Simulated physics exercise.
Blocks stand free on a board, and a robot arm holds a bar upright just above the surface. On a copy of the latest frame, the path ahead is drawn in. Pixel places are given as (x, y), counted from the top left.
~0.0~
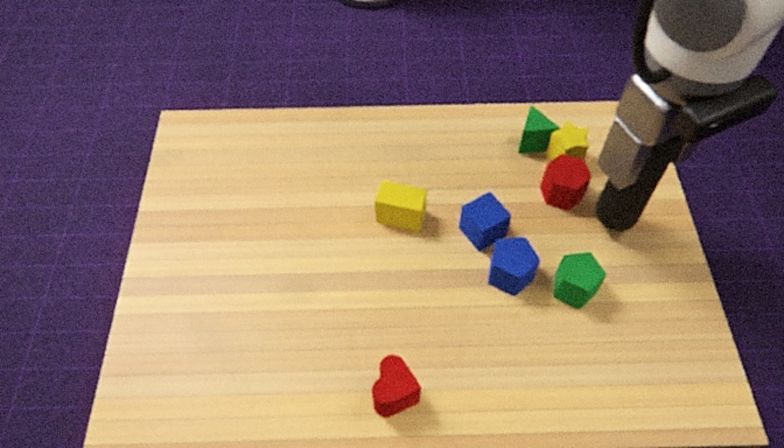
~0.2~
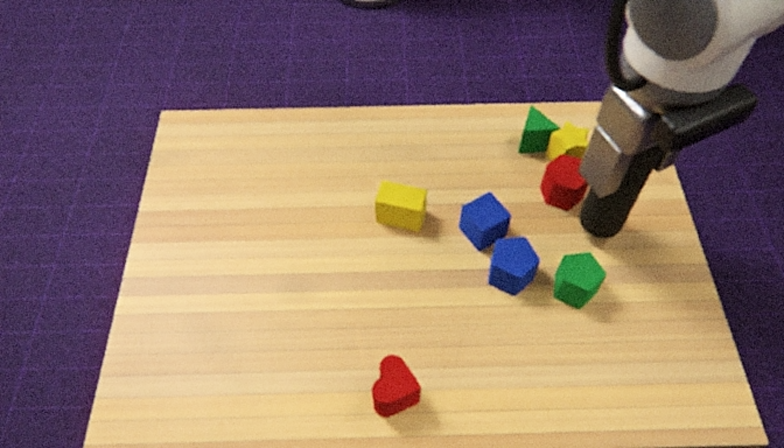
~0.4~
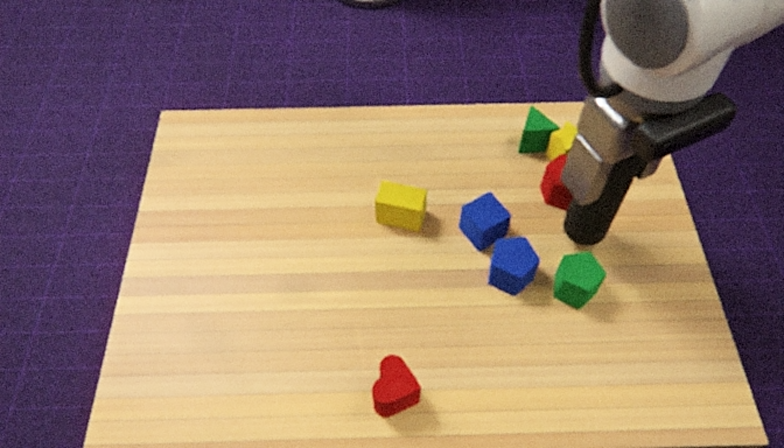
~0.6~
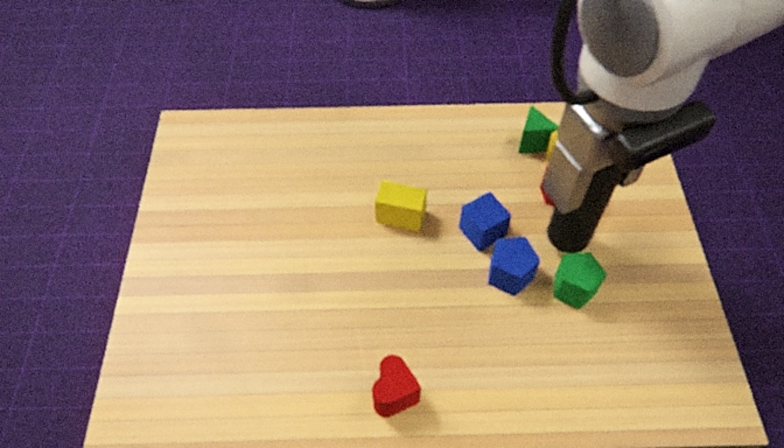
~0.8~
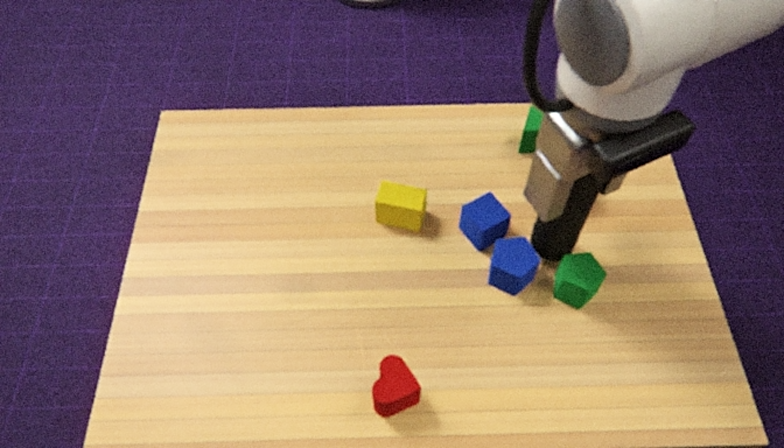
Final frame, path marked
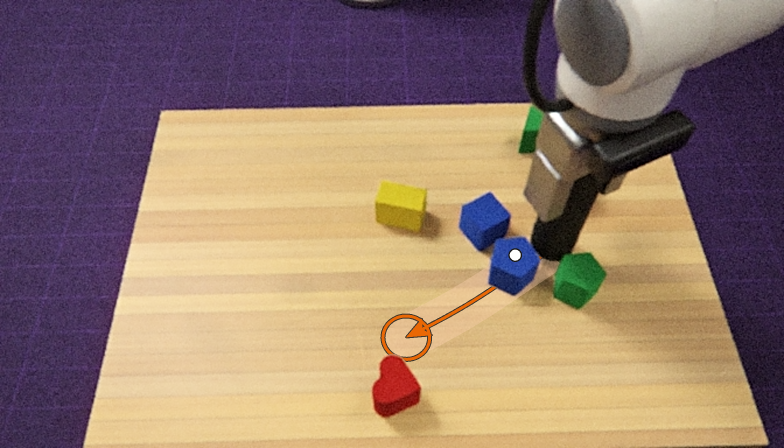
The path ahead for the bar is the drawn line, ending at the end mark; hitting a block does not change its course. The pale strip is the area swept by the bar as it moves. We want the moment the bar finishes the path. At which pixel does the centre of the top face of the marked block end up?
I'd guess (372, 350).
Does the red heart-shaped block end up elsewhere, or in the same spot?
By the end it has moved.
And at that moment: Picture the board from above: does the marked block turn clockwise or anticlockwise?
From above, the turn goes anticlockwise.
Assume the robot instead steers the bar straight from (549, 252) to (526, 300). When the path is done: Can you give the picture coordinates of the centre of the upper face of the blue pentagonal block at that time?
I predict (487, 272).
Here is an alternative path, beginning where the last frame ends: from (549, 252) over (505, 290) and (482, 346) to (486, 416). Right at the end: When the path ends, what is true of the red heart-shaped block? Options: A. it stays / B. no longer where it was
My pick is A.
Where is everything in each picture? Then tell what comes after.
Lower end of the bar at (616, 214), tops of blocks, red heart-shaped block at (394, 380), blue pentagonal block at (515, 255), green pentagonal block at (583, 270), in the first frame.
Bar at (600, 221), blocks as before, in the second frame.
Bar at (584, 229), blocks as before, in the third frame.
Bar at (568, 236), blocks as before, in the fourth frame.
Bar at (552, 243), red heart-shaped block at (394, 380), blue pentagonal block at (515, 255), green pentagonal block at (583, 270), in the fifth frame.
The drawn path runs from (549, 252) over (482, 295) to (406, 337); the dot is on the blue pentagonal block.
What follows on the original path. One third of the way, bar at (506, 273); blue pentagonal block at (475, 284).
Two thirds of the way, bar at (459, 303); blue pentagonal block at (426, 318), turned 15° anticlockwise.
At the end, bar at (407, 330); red heart-shaped block at (385, 393), turned 50° anticlockwise; blue pentagonal block at (371, 350), turned 25° anticlockwise; green pentagonal block not moved.
